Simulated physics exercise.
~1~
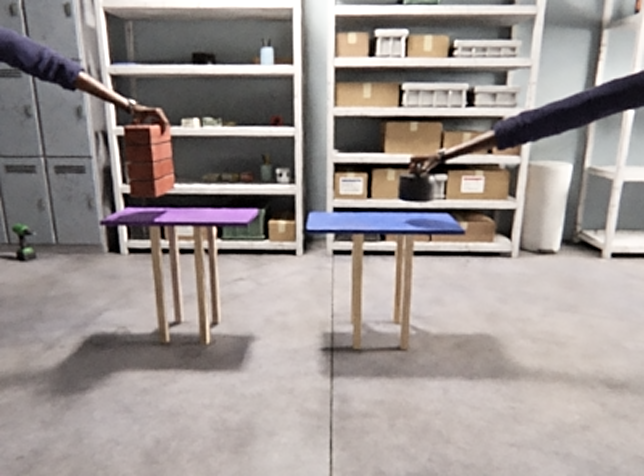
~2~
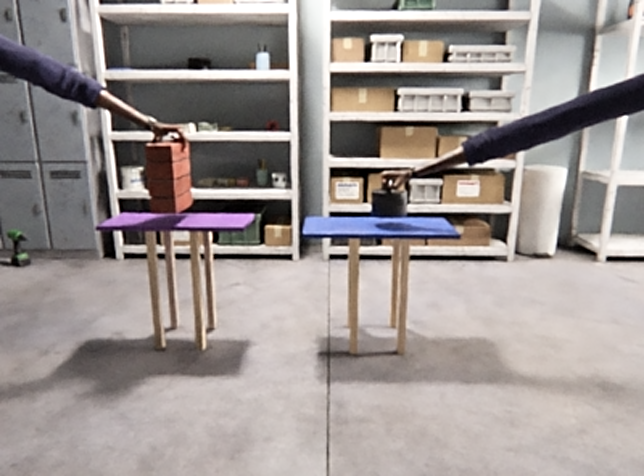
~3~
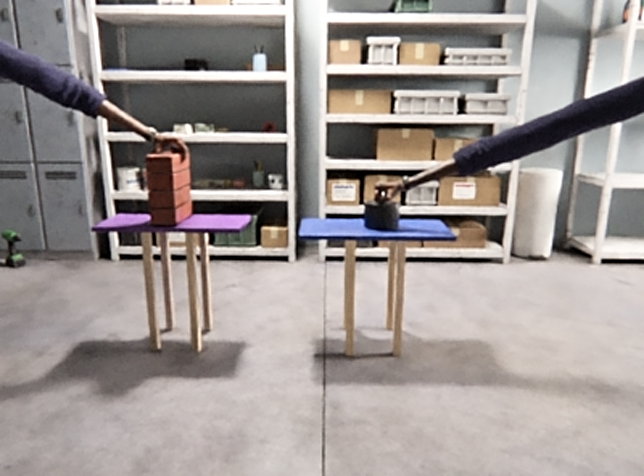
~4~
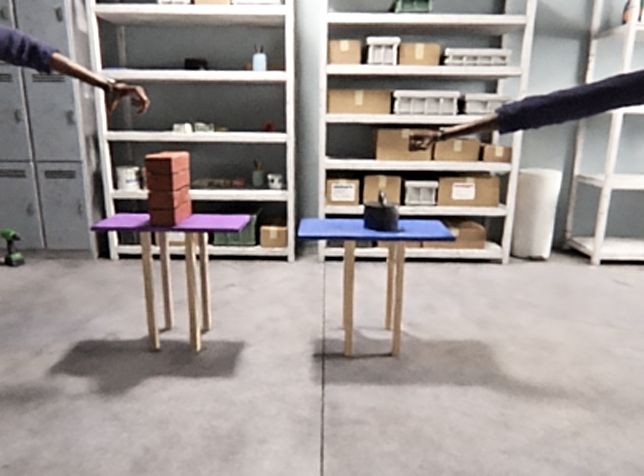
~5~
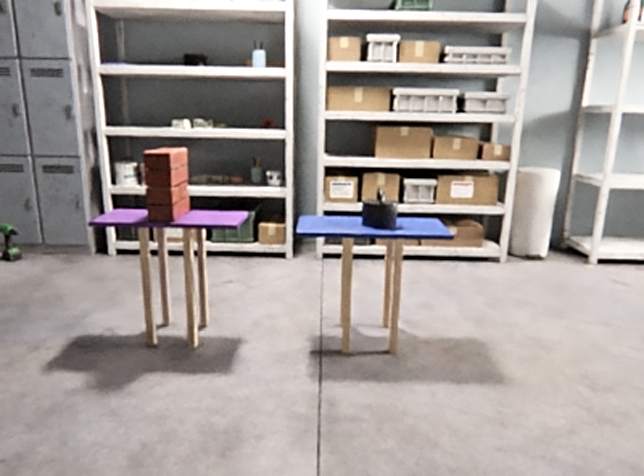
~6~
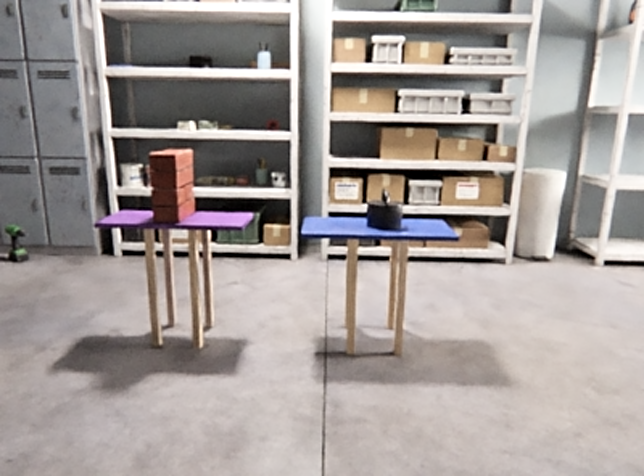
At the start, two arms reach in from opposite sides of a storage room, the left one holding a stack of red bricks over a purple stand and the right one holding a dark, round object over a blue stand. The bricks move right and down, while the dark object moves left and down. Both come to rest on the tops of their stands. The hands then let go and draw back, leaving the view. At the end, the bricks and the dark object sit still, and both stands remain upright and steady.
